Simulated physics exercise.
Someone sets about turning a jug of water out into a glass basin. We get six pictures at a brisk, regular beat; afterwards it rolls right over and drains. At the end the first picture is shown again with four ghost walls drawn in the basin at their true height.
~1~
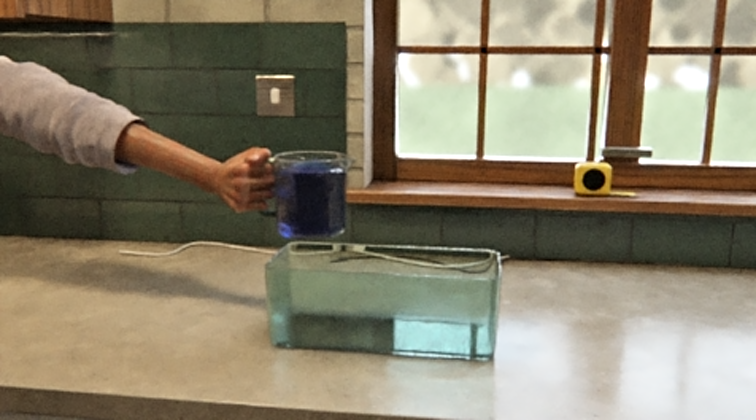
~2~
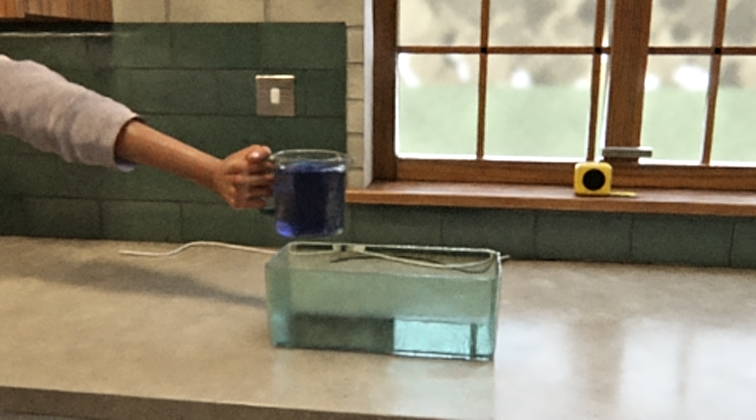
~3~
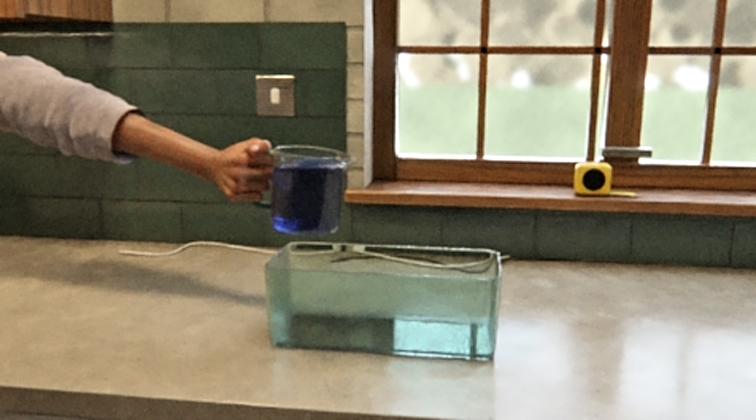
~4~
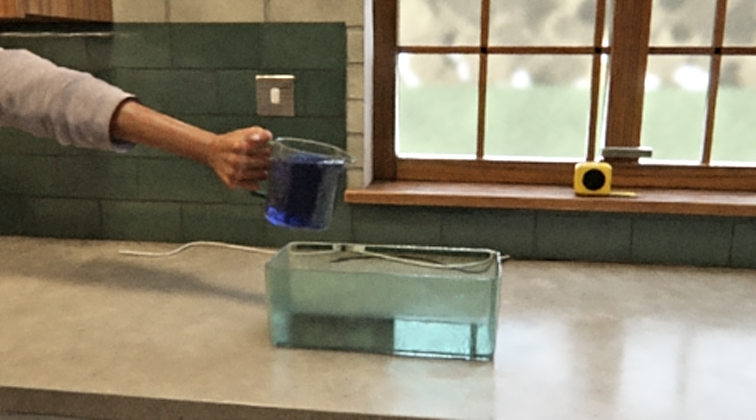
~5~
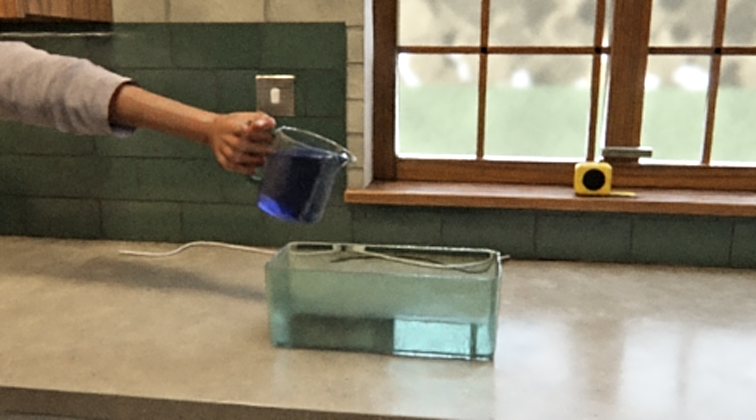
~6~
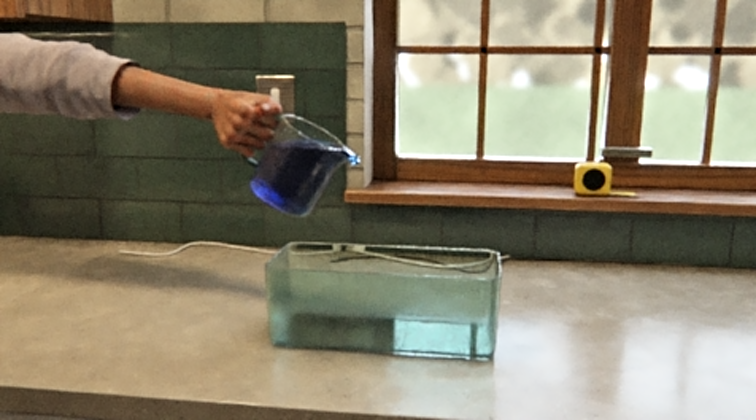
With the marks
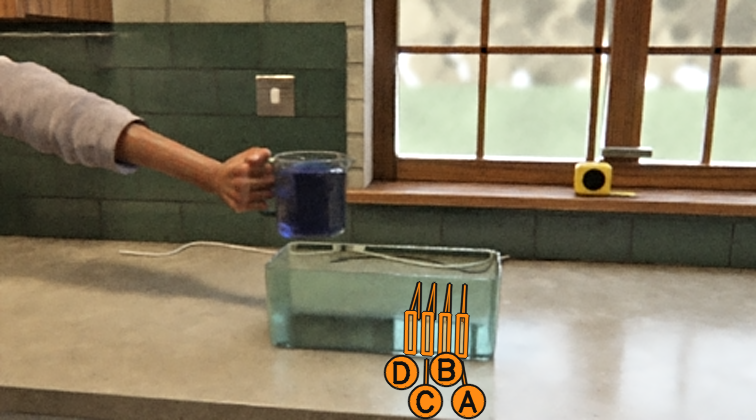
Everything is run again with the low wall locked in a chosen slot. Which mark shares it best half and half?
Best: C.
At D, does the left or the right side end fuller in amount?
More ends on the right.
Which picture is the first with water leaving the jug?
Picture 6.
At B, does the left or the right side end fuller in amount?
More ends on the left.
On the marked copy, A at (460, 362); B at (443, 361); C at (426, 359); D at (409, 358).
Choosing A, about 94 % ends left of the wall and 3 % right of it; 3 % is lost outside.
Choosing B, about 89 % ends left of the wall and 8 % right of it; 3 % is lost outside.
Choosing C, about 54 % ends left of the wall and 42 % right of it; 4 % is lost outside.
Choosing D, about 15 % ends left of the wall and 83 % right of it.
